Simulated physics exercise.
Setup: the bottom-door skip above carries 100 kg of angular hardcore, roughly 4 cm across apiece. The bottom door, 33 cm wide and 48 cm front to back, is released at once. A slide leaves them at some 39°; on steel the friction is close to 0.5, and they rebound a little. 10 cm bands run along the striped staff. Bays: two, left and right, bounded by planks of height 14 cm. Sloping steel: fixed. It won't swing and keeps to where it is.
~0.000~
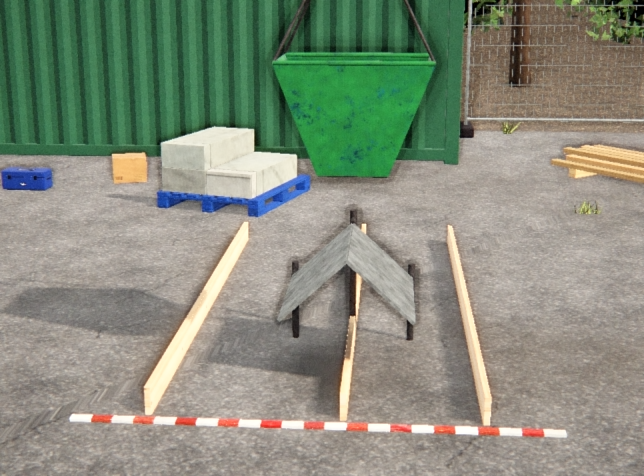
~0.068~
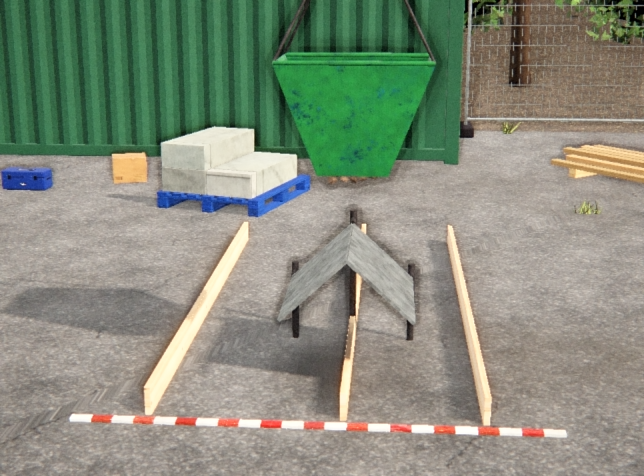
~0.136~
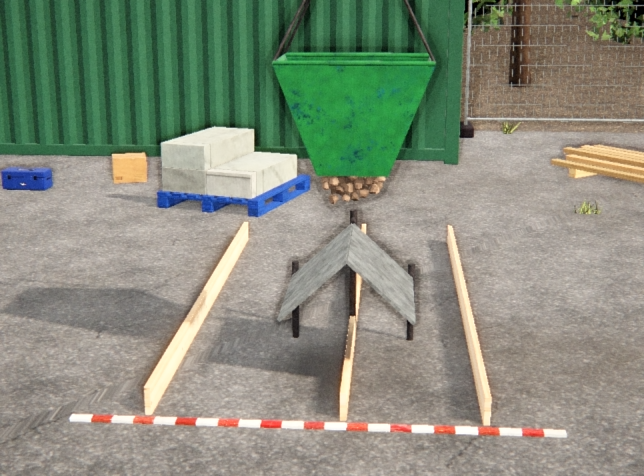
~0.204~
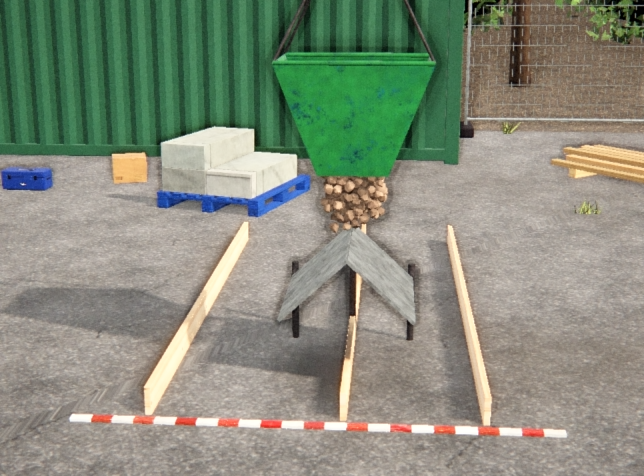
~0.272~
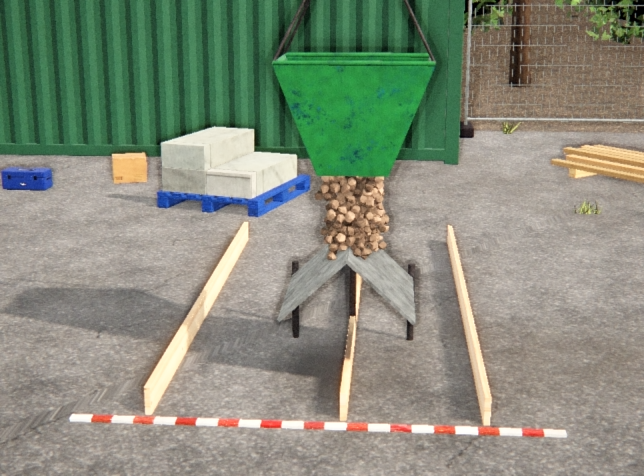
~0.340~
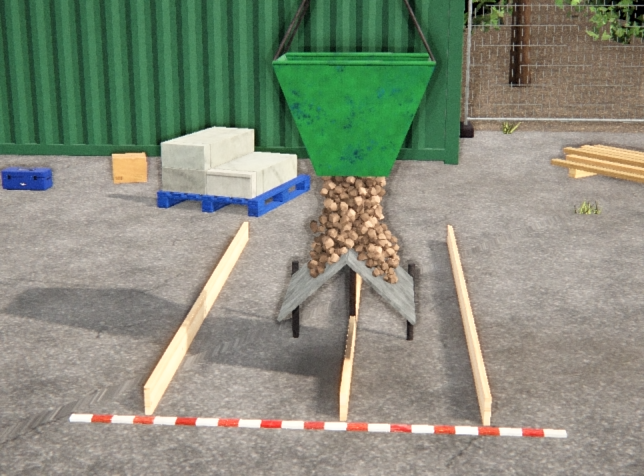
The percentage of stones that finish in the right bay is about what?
It is about 51 percent.
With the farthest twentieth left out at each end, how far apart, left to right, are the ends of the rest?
The stretch is roughly 160 cm long.
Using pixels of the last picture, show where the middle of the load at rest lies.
Pixel position of the middle approx (426, 369).
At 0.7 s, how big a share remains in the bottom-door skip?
Roughly 0 per cent still sits inside.
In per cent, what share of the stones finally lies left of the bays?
Something like 0 per cent, roughly.
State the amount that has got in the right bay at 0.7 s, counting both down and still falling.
Roughly 35 percent by that time.
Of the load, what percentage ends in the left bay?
Near 40 per cent of the whole load.
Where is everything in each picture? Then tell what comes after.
In the first frame, the outlet is at (353, 166); nothing has dropped yet.
In the second frame, the outlet is at (353, 166); 6 % is out.
In the third frame, the outlet is at (353, 166); 16 % is out, the lowest stones still above the boards at (346, 192), 98 cm up.
In the fourth frame, the outlet is at (353, 166); 29 % is out, the lowest stones still above the boards at (345, 216), 84 cm up.
In the fifth frame, the outlet is at (353, 166); 44 % is out, the lowest stones still above the boards at (361, 249), 69 cm up.
In the sixth frame, the outlet is at (353, 166); 60 % is out, the lowest stones still above the boards at (391, 270), 56 cm up.
After 0.7 s, 0 % in the bottom-door skip, 44 % on the steel, 23 % falling or lying in the left bay, 33 % falling or lying in the right bay, 1 % falling or lying right of the bays; the stones farthest right are at (491, 346).
After 1.1 s, 0 % in the bottom-door skip, 2 % on the steel, 41 % falling or lying in the left bay, 50 % falling or lying in the right bay, 6 % falling or lying right of the bays; the stones farthest right are at (566, 376).
After 1.7 s, 0 % in the bottom-door skip, 42 % falling or lying in the left bay, 51 % falling or lying in the right bay, 7 % falling or lying right of the bays; the stones farthest right are at (593, 378).
After 2.6 s, 0 % in the bottom-door skip, 42 % falling or lying in the left bay, 51 % falling or lying in the right bay, 7 % falling or lying right of the bays; the stones farthest right are at (593, 378).
After 4.5 s, 0 % in the bottom-door skip, 42 % in the left bay, 51 % in the right bay, 7 % right of the bays; the stones farthest right are at (593, 378).
